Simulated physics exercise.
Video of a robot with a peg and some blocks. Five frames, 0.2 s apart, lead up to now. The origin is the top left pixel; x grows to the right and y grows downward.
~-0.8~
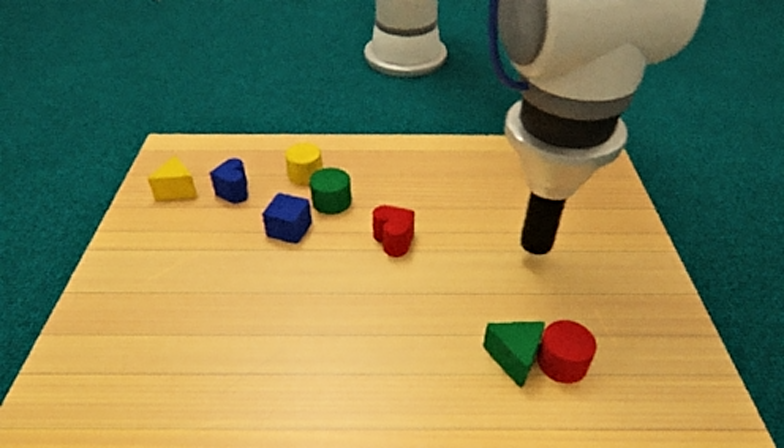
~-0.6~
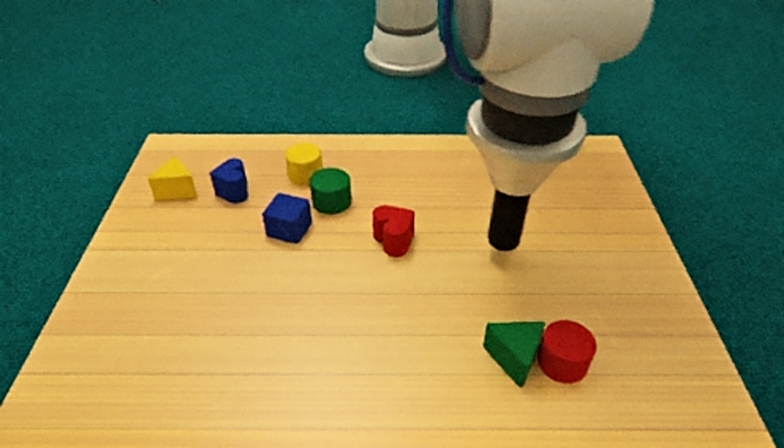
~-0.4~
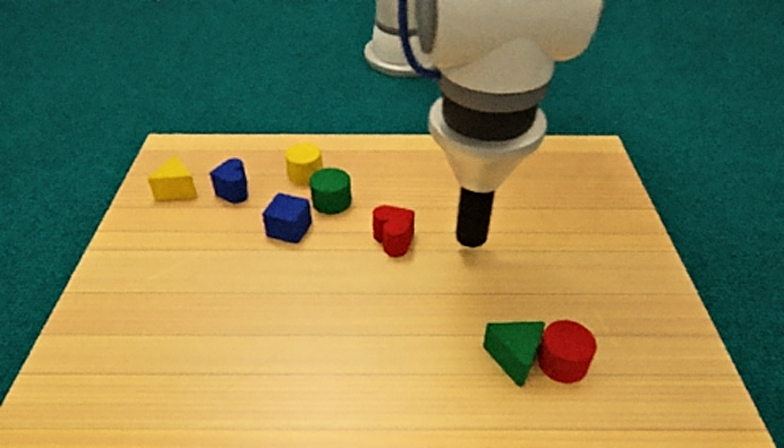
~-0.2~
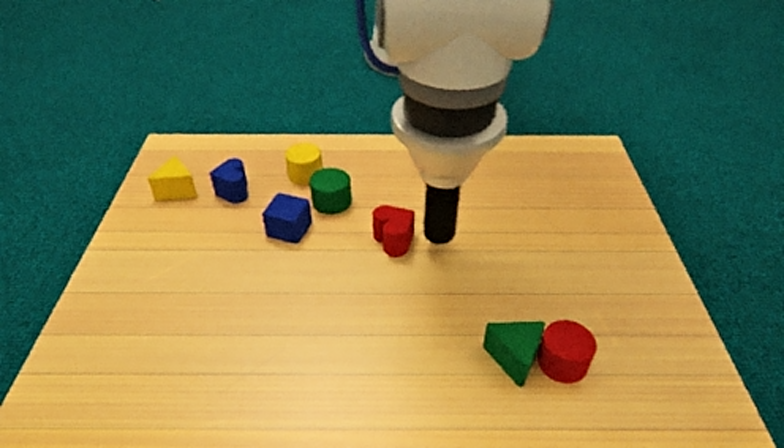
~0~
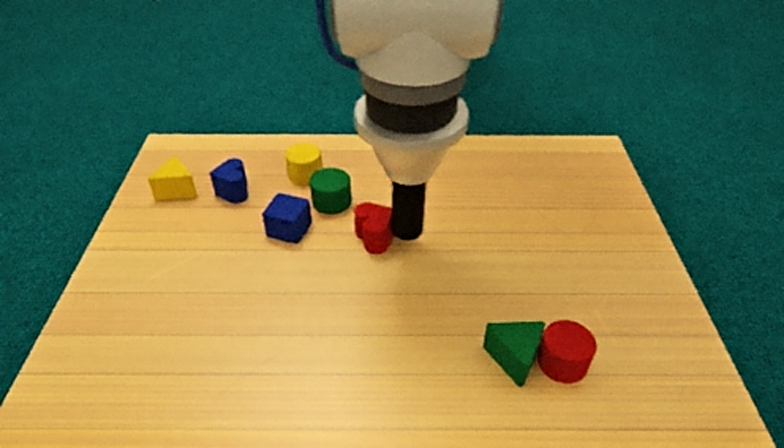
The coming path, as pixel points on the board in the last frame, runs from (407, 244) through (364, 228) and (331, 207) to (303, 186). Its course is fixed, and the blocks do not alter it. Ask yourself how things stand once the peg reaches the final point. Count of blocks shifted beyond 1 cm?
Answer: Three or more.
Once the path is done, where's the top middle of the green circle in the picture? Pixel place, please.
It is at (308, 144).
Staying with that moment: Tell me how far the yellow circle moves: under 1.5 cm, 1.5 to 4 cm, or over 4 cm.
Beyond 4 cm.
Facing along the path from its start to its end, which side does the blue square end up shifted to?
It slides leftward.
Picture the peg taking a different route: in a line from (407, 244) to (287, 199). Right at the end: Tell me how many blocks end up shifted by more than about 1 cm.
Of all the blocks, three or more travel more than a centimetre.
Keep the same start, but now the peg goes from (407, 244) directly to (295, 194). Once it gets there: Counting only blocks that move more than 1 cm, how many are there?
My best guess is that three blocks or more move over 1 cm.
On the path given first. One third of the way, peg at (363, 215); red heart block at (329, 203), turned 20° anticlockwise.
Two thirds of the way, peg at (329, 195); blue square at (262, 206), turned 60° anticlockwise; yellow circle at (298, 146); green circle at (318, 164); red heart block at (297, 191), turned 35° anticlockwise.
At the end, peg at (301, 173); blue square at (256, 207), turned 75° anticlockwise; yellow circle at (289, 127); green circle at (308, 144); red heart block at (282, 184), turned 70° anticlockwise.
